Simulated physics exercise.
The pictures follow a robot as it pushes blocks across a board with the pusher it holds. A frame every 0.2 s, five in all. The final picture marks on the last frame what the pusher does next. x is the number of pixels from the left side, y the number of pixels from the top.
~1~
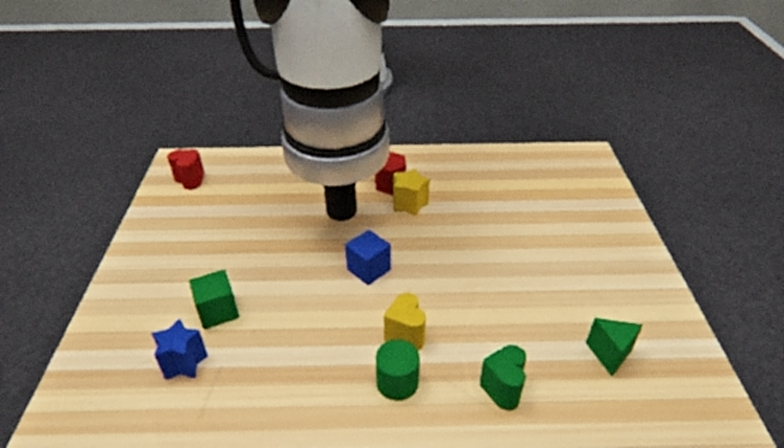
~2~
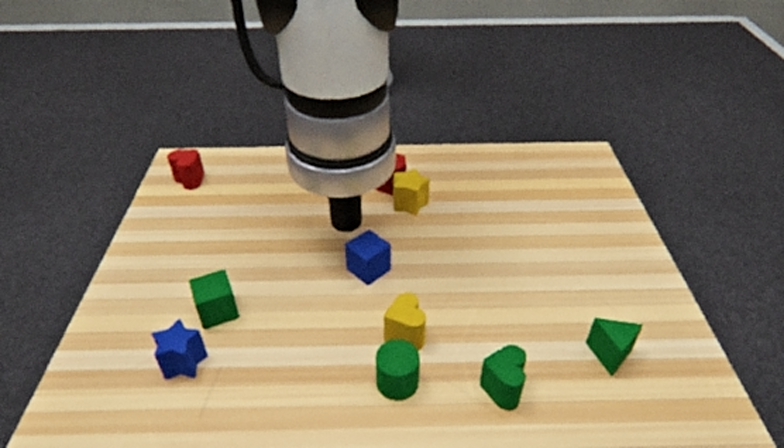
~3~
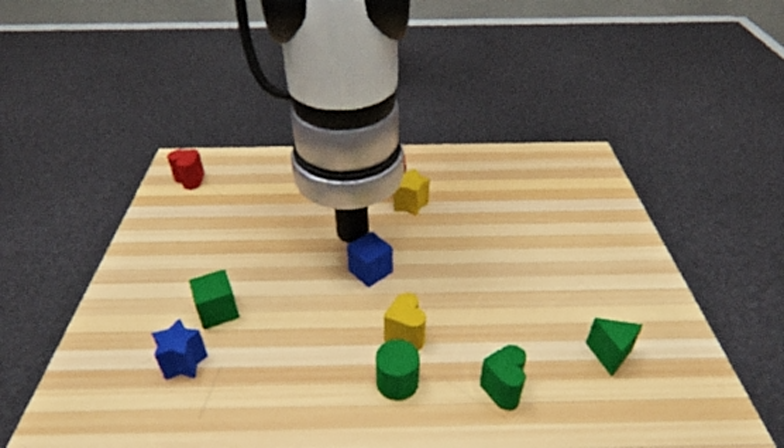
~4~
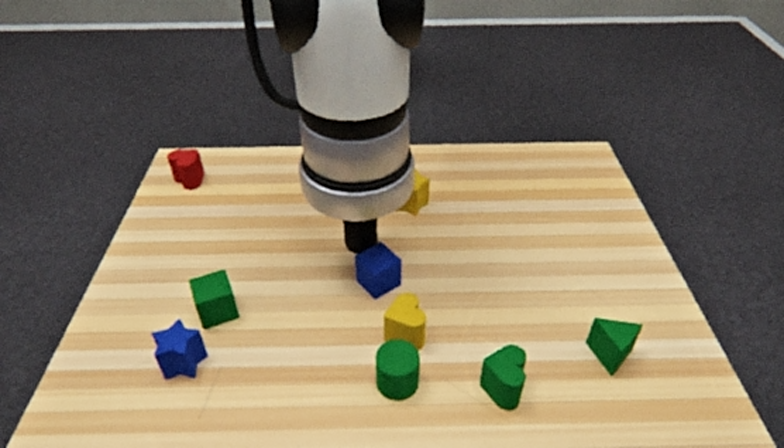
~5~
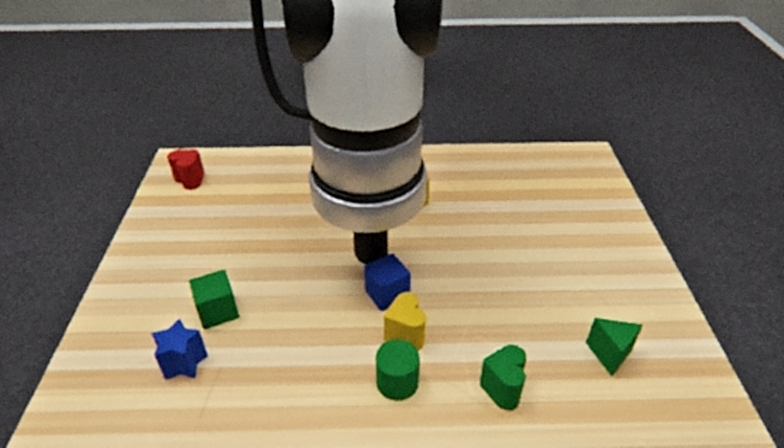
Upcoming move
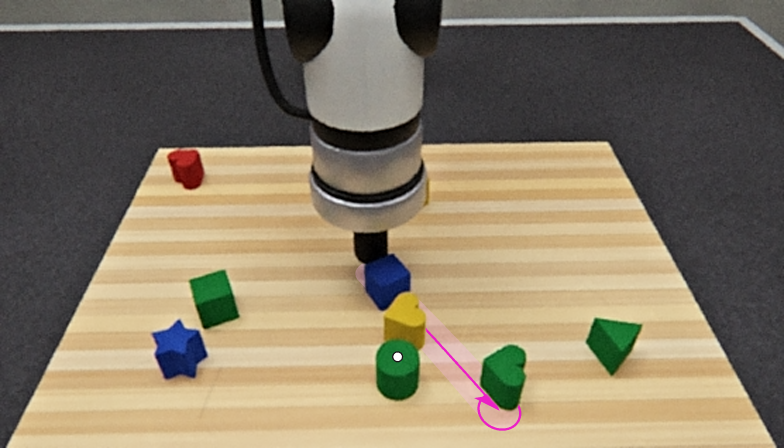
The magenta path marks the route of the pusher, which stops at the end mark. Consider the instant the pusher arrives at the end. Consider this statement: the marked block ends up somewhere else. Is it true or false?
False.
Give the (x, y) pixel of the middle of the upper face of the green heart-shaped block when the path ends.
Its top centre lands on (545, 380).
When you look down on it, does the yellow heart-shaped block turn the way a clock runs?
It seems so.
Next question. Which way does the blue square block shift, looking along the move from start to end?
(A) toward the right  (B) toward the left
Answer: A.
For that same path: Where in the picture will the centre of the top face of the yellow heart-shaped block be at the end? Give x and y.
It sits at (458, 447).
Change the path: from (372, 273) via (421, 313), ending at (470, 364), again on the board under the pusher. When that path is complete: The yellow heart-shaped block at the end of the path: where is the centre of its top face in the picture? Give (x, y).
The middle of its top is at (438, 399).
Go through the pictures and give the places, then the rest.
The first picture shows tip of the pusher at (342, 213), middles of tops, blue square block at (368, 244), green cylinder at (398, 357), yellow heart-shaped block at (406, 310), green heart-shaped block at (508, 363).
The second picture shows pusher at (347, 223), nothing pushed.
The third picture shows pusher at (353, 234), blue square block at (370, 246).
The fourth picture shows pusher at (361, 244), blue square block at (378, 257).
The fifth picture shows pusher at (371, 255), blue square block at (387, 269), green cylinder at (398, 357), yellow heart-shaped block at (406, 310), green heart-shaped block at (508, 363).
The line goes from (372, 273) to (499, 411); the dot is on the green cylinder.
On the path given first. One third of the way, pusher at (411, 295); blue square block at (428, 313); yellow heart-shaped block at (433, 344), turned 35° clockwise.
Two thirds of the way, pusher at (455, 340); blue square block at (466, 367), turned 30° clockwise; yellow heart-shaped block at (457, 402), turned 60° clockwise.
At the end, pusher at (503, 393); blue square block at (492, 424), turned 70° clockwise; green cylinder unmoved; yellow heart-shaped block at (458, 447), turned 100° clockwise; green heart-shaped block at (545, 380), turned 75° anticlockwise.
